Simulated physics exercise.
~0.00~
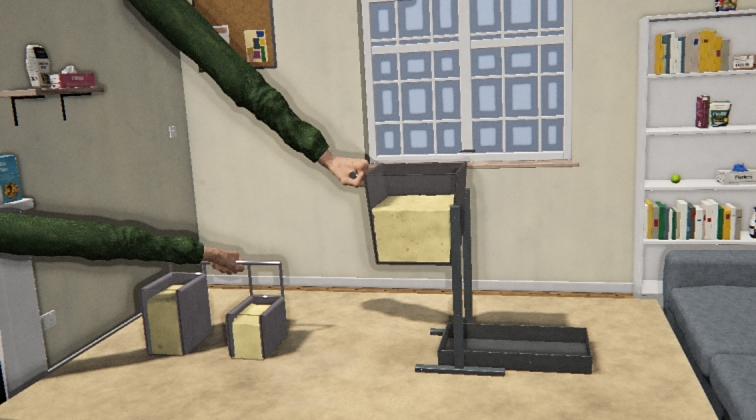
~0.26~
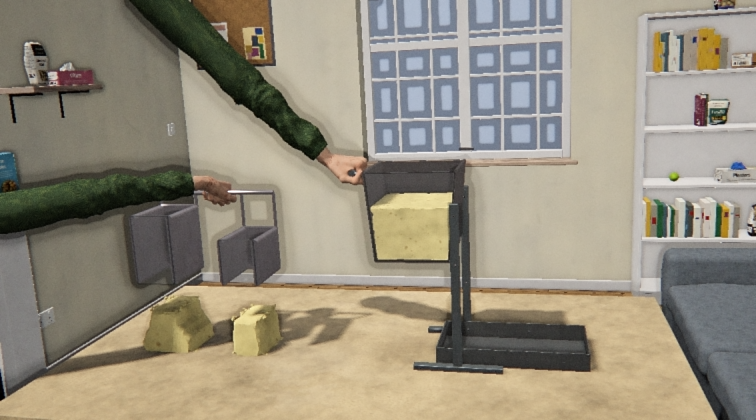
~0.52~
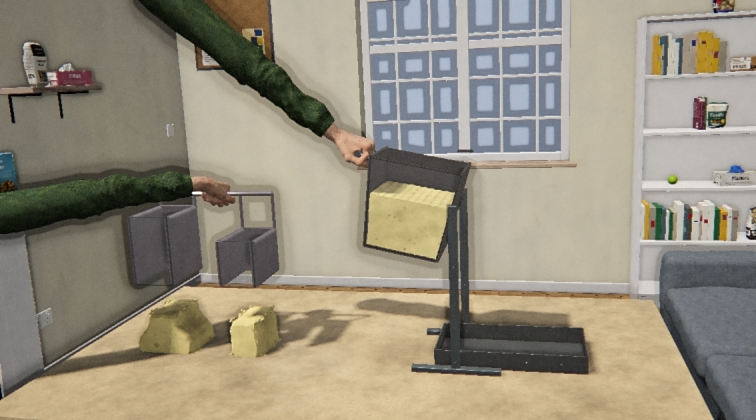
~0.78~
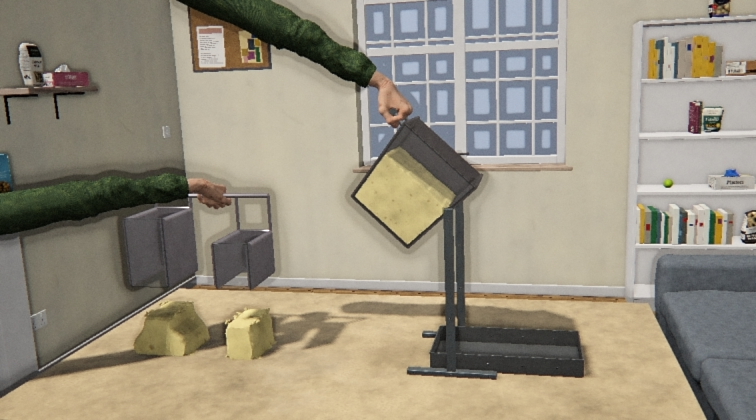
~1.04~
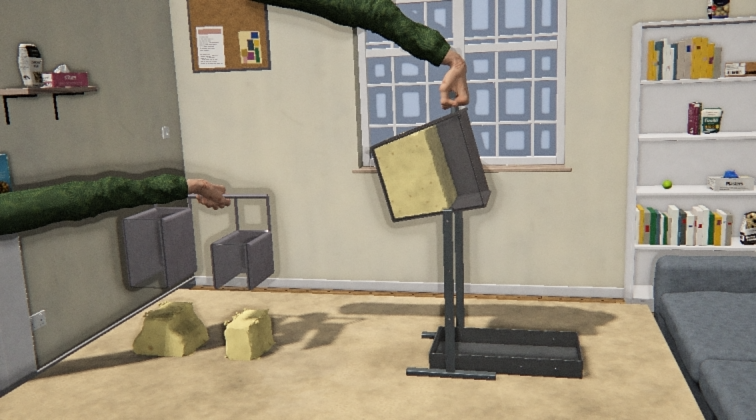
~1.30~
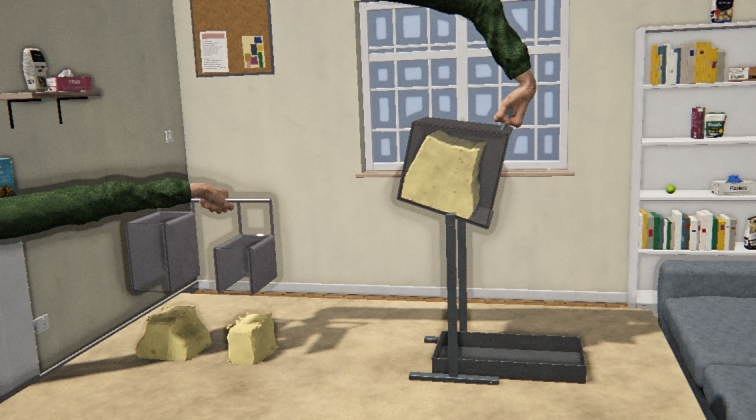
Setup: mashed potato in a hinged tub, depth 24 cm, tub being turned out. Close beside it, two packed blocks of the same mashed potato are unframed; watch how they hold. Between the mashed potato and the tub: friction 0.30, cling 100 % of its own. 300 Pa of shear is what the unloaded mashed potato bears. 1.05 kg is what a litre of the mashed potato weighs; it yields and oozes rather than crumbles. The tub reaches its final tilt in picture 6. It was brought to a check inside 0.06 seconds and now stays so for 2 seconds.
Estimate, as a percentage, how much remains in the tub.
Roughly 35 per cent remains.
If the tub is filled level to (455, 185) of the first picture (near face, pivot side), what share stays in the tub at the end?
Roughly 25 per cent would still be in the tub at the end.
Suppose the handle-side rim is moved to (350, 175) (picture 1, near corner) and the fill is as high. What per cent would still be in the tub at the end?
Near 20 per cent.
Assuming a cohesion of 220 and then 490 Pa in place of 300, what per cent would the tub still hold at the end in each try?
Respectively 25 % and 50 %.
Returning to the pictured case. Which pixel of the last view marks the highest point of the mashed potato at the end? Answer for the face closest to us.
Peak location: Approx. (436, 190).
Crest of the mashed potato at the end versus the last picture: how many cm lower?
Roughly 14 cm.
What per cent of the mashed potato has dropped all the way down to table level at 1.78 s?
At that moment, near 40 % is down.
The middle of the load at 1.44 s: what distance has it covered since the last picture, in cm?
About 7 cm.
By 1.44 s, the tub is at 103 degrees and holds 88 %.
By 1.61 s, the tub is at 103 degrees and holds 48 %.
By 1.78 s, the tub is at 103 degrees and holds 38 %.
By 1.95 s, the tub is at 103 degrees and holds 35 %.
By 3.30 s, at the end, the tub is at 103 degrees and holds 35 %.
